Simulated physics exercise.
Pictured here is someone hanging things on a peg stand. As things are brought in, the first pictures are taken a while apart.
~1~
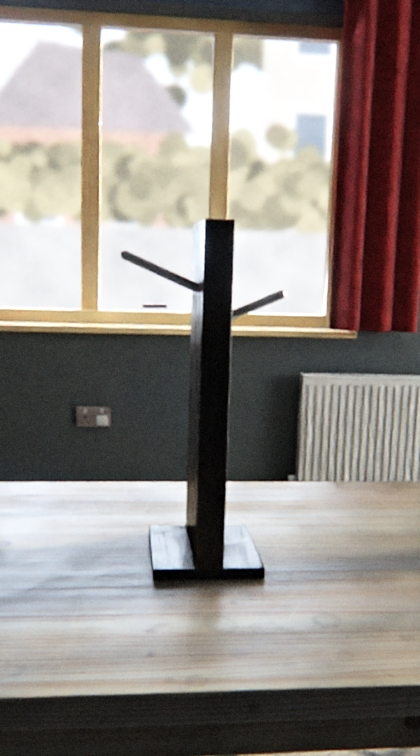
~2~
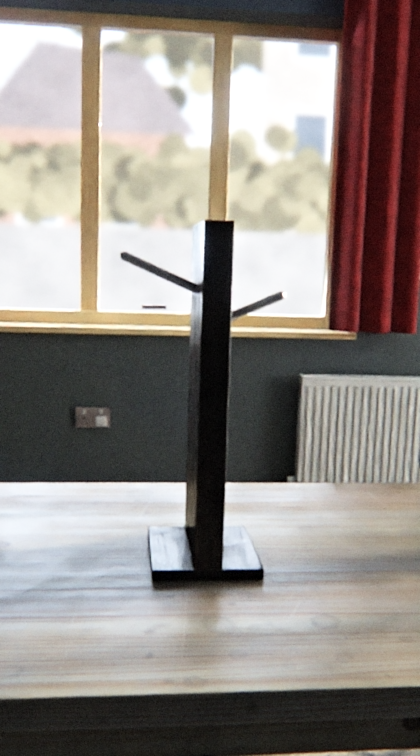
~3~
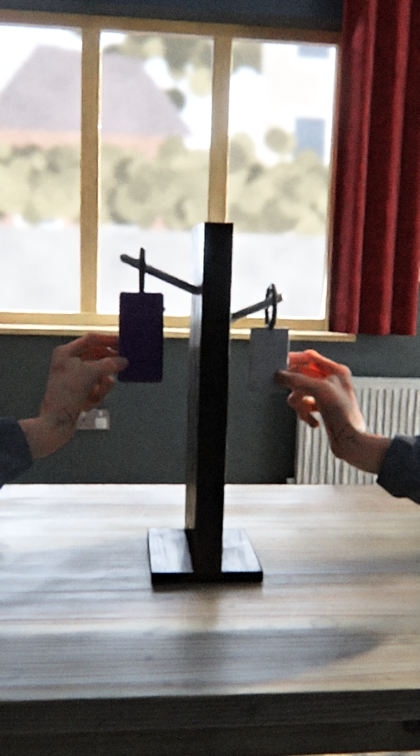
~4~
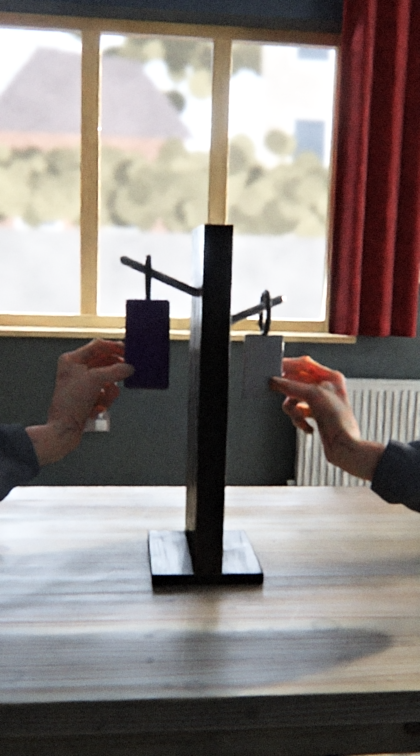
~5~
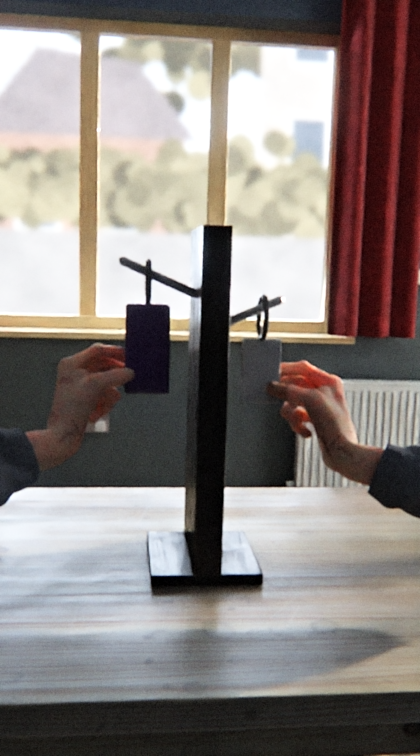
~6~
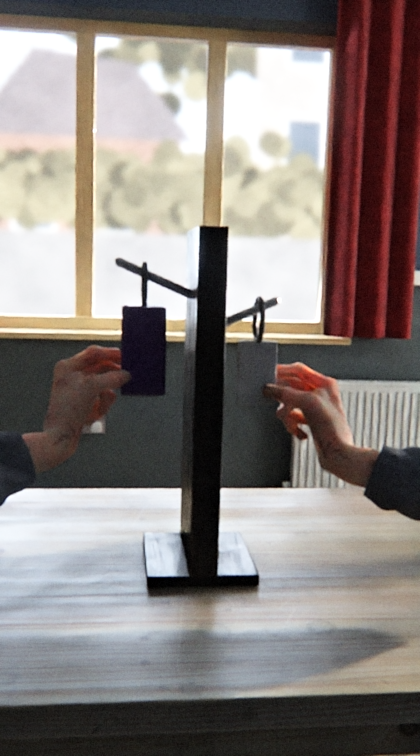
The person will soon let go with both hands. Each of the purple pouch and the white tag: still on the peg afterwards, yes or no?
Answers - the purple pouch: Yes; the white tag: Yes.
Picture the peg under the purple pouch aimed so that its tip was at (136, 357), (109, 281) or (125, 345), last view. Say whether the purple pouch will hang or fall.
First it is not held, next it is held, and last it is not held.
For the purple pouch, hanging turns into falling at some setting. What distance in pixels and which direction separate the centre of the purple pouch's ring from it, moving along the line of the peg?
About 28 pixels to the left.
Then, 0.10 s after the last picture, purple pouch tipped 8° from how it was near (148, 334); white tag tipped 8° from how it was near (253, 355).
Then, 0.16 s after the last picture, purple pouch tipped 22° from how it was near (161, 342); white tag tipped 23° from how it was near (242, 363).
At rest, the purple pouch hangs there, near (163, 343); the white tag hangs there, near (239, 363).
